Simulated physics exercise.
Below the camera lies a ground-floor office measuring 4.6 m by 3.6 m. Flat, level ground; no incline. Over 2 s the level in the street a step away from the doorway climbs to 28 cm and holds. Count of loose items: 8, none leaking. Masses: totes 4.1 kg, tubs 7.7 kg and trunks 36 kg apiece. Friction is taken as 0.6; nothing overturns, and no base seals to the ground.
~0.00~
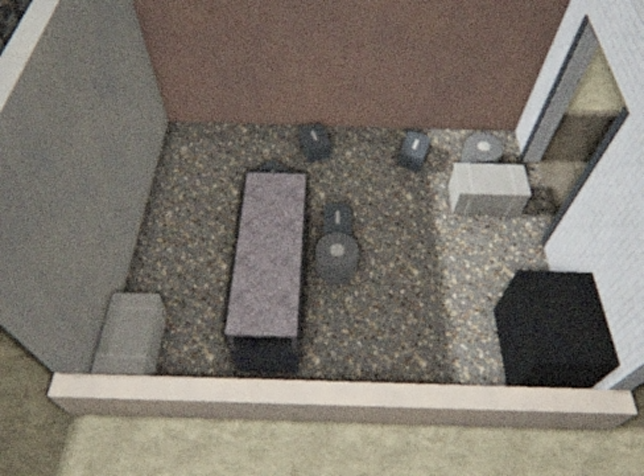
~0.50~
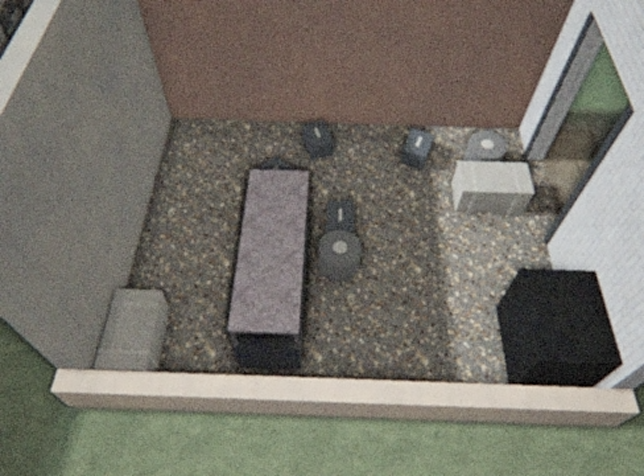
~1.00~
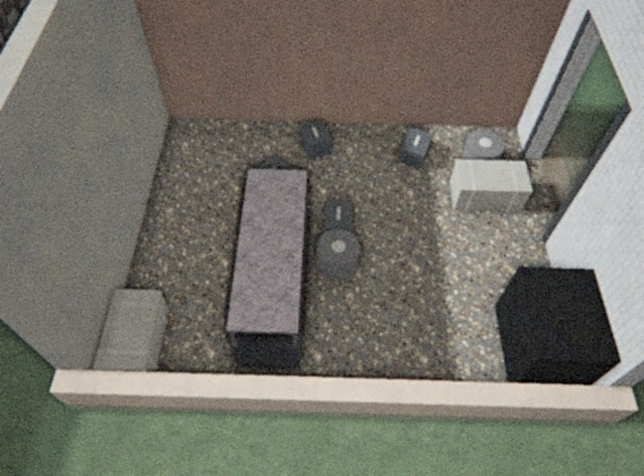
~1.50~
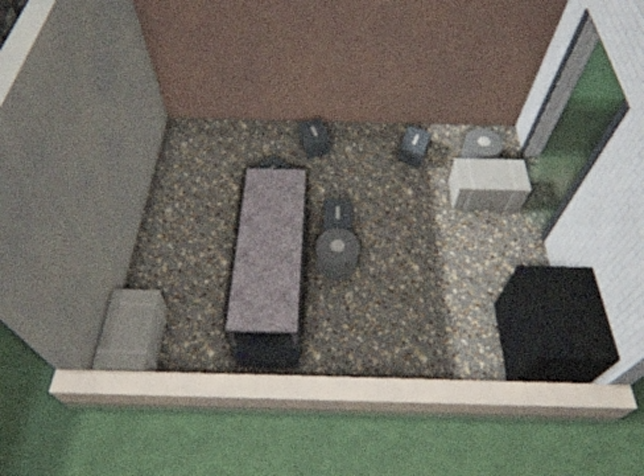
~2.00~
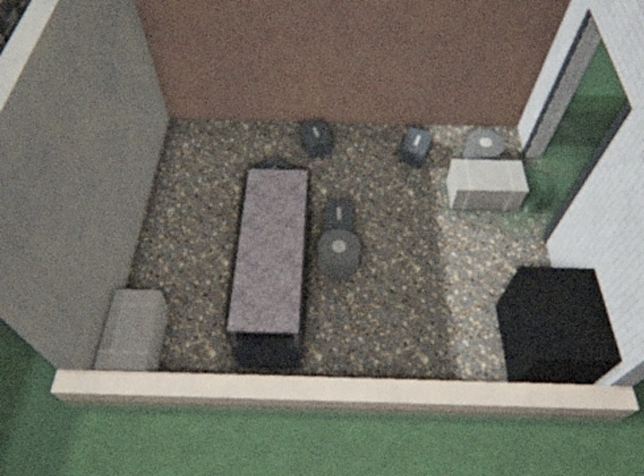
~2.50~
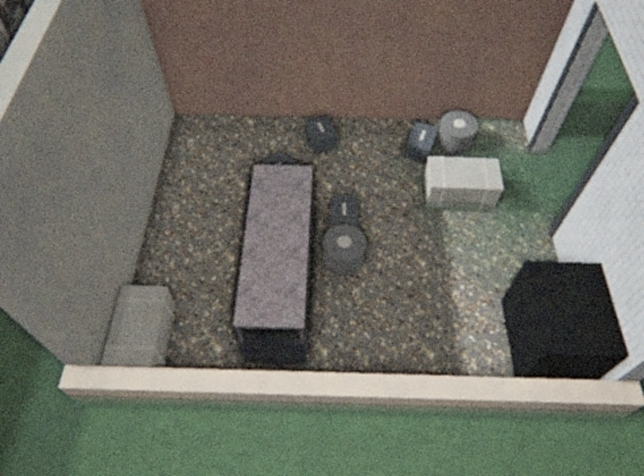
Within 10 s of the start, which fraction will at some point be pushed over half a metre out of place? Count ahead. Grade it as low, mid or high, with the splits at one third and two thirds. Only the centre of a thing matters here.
Grade: High, two thirds or more.
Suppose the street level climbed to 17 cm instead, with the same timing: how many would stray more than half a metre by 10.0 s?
The answer would then be 5.
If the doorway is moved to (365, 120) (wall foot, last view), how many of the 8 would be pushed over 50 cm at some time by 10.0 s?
Count: 8.
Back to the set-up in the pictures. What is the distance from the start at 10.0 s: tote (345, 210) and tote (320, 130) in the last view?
Respectively 200 and 300 cm.
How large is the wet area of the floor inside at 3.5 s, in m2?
Roughly 8.5 m2 of it is wet.
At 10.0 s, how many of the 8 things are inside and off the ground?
At that instant the tally stands at 8.
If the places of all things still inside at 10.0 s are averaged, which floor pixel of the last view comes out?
Close to pixel (245, 228).
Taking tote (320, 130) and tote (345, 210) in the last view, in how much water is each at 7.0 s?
First about 9 cm, second about 4 cm.
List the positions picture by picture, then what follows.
A tub at (484, 147), on the bottom; a trunk at (492, 179) rests on the ground; 0.0 m2 under water; 0 of 8 have shifted, in the first frame.
A tub at (488, 145) rests on the ground; a trunk at (495, 177), on the bottom; water covers 0.0 m2; 0 of 8 have shifted, in the second frame.
A tub at (485, 143), on the bottom; a trunk at (494, 175), on the bottom; 0.0 m2 under water; 0 of 8 have shifted, in the third frame.
A tub at (484, 142), on the bottom; a trunk at (492, 174) rests on the ground; 0.1 m2 under water; 0 of 8 have shifted, in the fourth frame.
A tub at (486, 143), on the bottom; a trunk at (490, 175), on the bottom, 5 cm from its start; water covers 0.7 m2; 0 of 8 have shifted, in the fifth frame.
A tub at (460, 124) rests on the ground, 42 cm from its start; a trunk at (465, 173) rests on the ground, 40 cm from its start; water covers 2.8 m2; 2 of 8 have shifted, in the sixth frame.
After 3.5 s 3 of 8 are over 50 cm from their spots; 2 afloat.
After 4.5 s 5 of 8 are over 50 cm from their spots; 4 afloat.
After 7.0 s 7 of 8 are over 50 cm from their spots; 7 afloat.
After 10.0 s 8 of 8 are over 50 cm from their spots, and 8 have been at some point; 8 afloat.
